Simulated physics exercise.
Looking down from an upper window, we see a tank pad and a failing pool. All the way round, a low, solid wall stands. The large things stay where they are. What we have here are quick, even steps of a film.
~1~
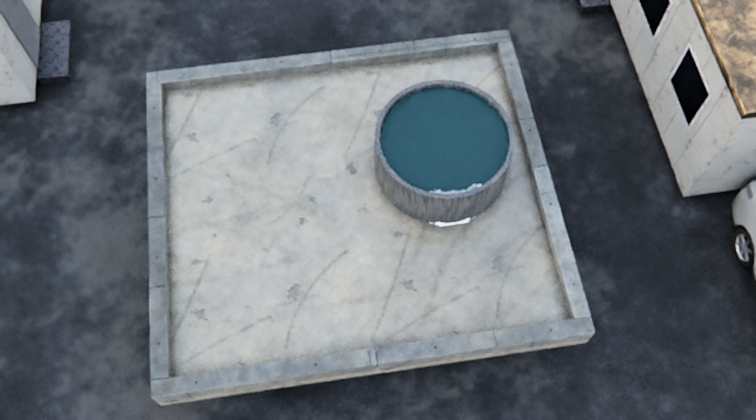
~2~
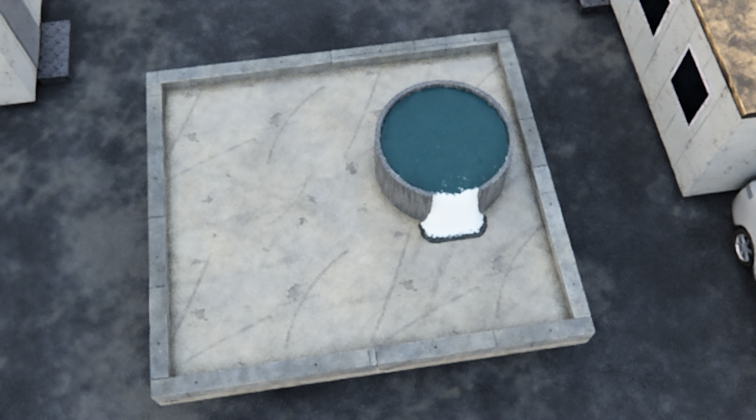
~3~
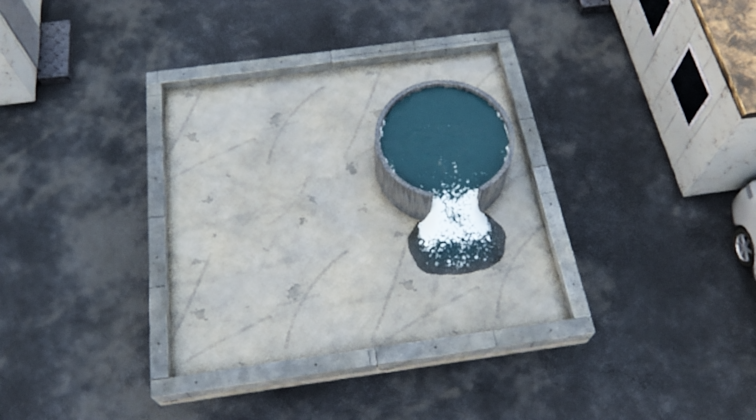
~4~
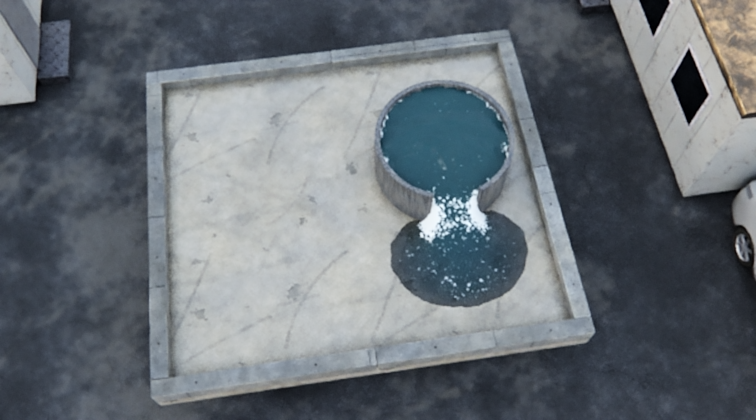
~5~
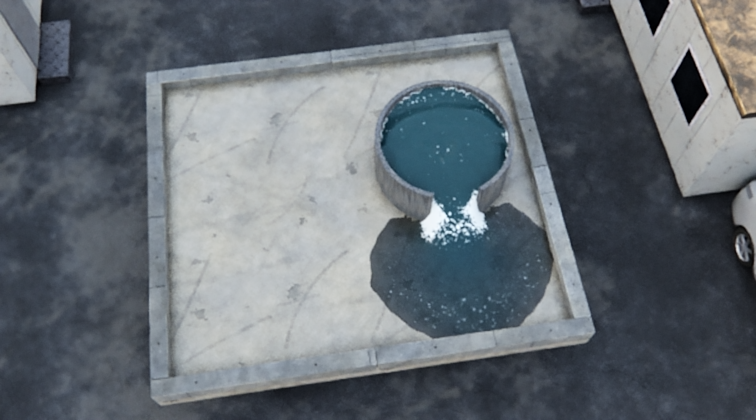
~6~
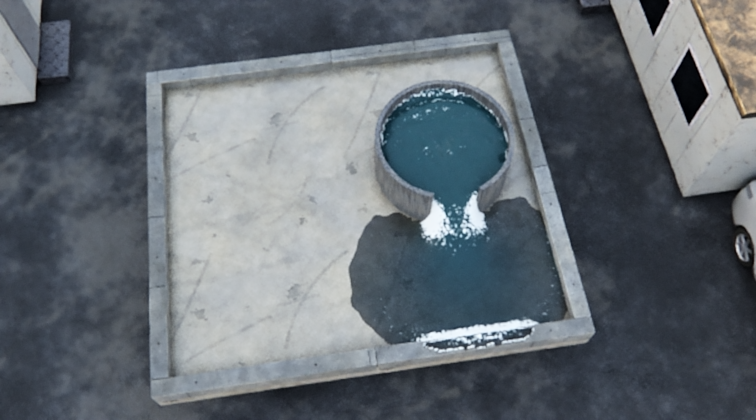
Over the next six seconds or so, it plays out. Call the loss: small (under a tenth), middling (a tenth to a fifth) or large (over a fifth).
Middling.
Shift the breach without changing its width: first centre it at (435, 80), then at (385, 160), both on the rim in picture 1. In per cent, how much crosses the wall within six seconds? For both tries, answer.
Note: Try one around 22 in a hundred, try two around 4.
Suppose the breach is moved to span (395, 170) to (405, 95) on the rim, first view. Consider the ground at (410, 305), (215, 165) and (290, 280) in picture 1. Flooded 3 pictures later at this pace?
Going through them in order gives still bare, waterlogged, waterlogged.
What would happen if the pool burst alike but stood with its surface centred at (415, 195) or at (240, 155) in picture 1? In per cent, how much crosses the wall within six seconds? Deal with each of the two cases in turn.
So it's 22 in a hundred first and 12 in a hundred second.
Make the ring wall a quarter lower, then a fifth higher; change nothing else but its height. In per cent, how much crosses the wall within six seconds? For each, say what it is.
26 % and 8 %.
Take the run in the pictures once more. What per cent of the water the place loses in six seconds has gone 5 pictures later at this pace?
Close to 10 per cent.
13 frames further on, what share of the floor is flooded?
Roughly 35 %.
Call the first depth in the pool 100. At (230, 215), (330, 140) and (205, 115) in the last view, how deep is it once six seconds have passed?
First spot roughly 8 %, second 0 %, third 4 %.
A moment on, water covers 20 % of the floor; the low wall has let 0 % over.
Next, water covers 25 % of the floor; the low wall has let 2 % over.
Then, water covers 35 % of the floor; the low wall has let 11 % over.
Later, water covers 50 % of the floor; the low wall has let 14 % over.
In the end, water covers 70 % of the floor; the low wall has let 15 % over.
